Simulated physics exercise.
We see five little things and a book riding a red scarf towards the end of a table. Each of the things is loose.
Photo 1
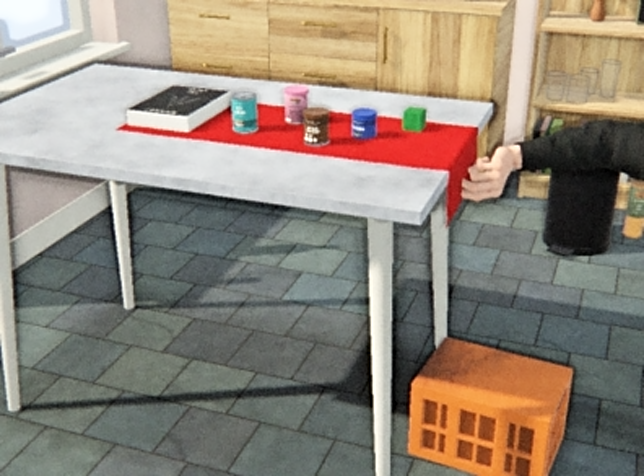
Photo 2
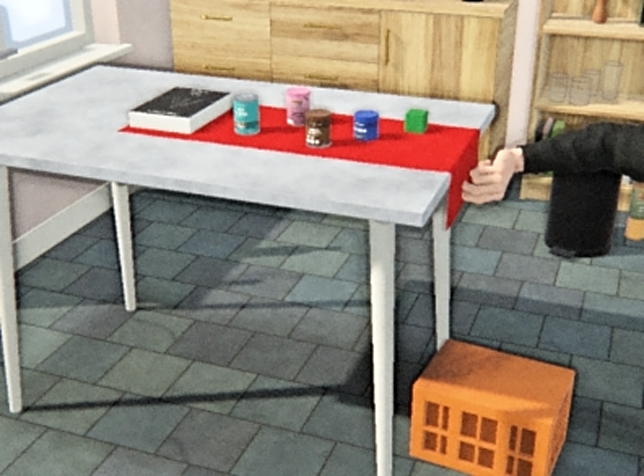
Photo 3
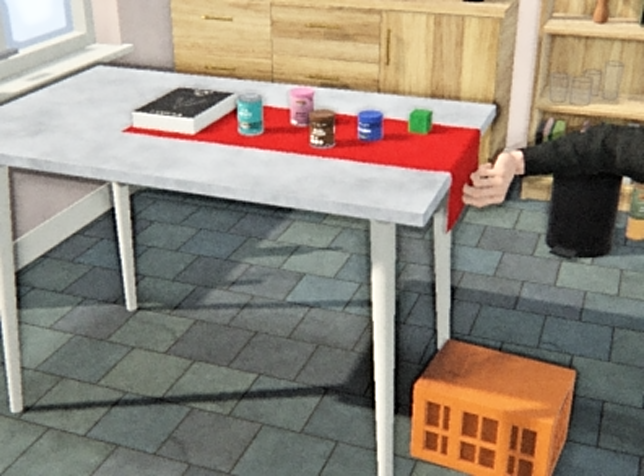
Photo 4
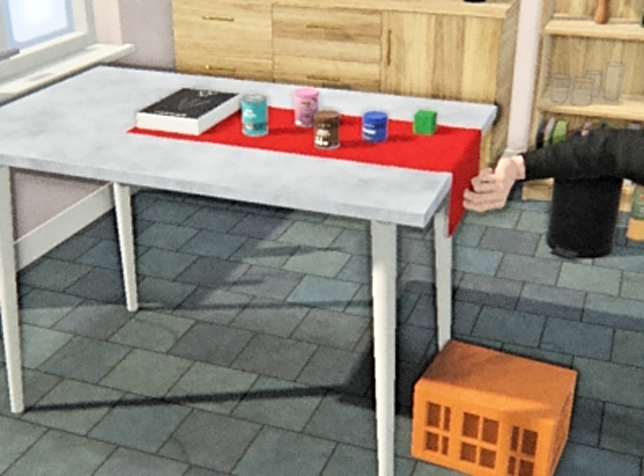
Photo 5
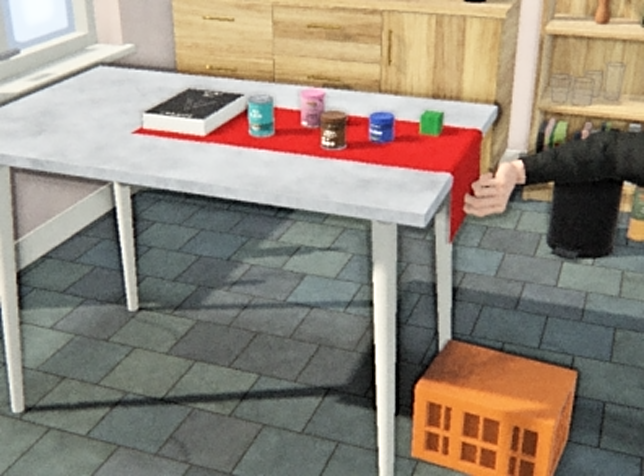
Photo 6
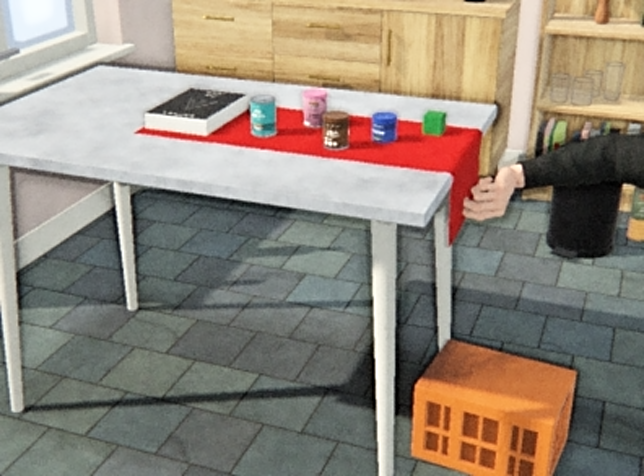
The clip shows a hand at the right gripping the end of a red cloth on a pale table and slowly drawing it slightly rightward, with a book, four small cans and a green cube riding along above an orange crate.
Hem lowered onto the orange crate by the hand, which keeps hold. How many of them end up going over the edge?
Yeah well, the pull sends off four pieces and stops there.
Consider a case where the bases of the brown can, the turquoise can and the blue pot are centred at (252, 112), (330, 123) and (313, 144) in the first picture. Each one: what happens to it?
Brown can safe, turquoise can lost, blue pot lost.
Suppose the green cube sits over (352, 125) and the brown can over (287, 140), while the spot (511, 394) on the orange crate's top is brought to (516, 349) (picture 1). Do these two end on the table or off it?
Outcome: Green cube is gone; brown can keeps its perch.
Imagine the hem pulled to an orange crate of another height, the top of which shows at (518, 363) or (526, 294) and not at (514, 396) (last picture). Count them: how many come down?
3 and 1.
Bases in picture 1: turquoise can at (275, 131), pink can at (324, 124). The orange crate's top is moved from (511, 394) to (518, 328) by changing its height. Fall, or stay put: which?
The turquoise can stays aboard, and the pink can stays aboard.
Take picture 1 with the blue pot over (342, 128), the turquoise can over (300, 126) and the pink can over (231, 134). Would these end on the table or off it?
You'd see the blue pot go down, the turquoise can go down and the pink can hang on.
A little later, hem near (462, 254); all still up.
Next, hem near (461, 310); green cube and blue pot gone.
Later still, hem near (459, 355); green cube, blue pot and brown can gone.
When it is over, hem on the crate; green cube, blue pot, brown can and pink can gone. The count of fallen things is four.
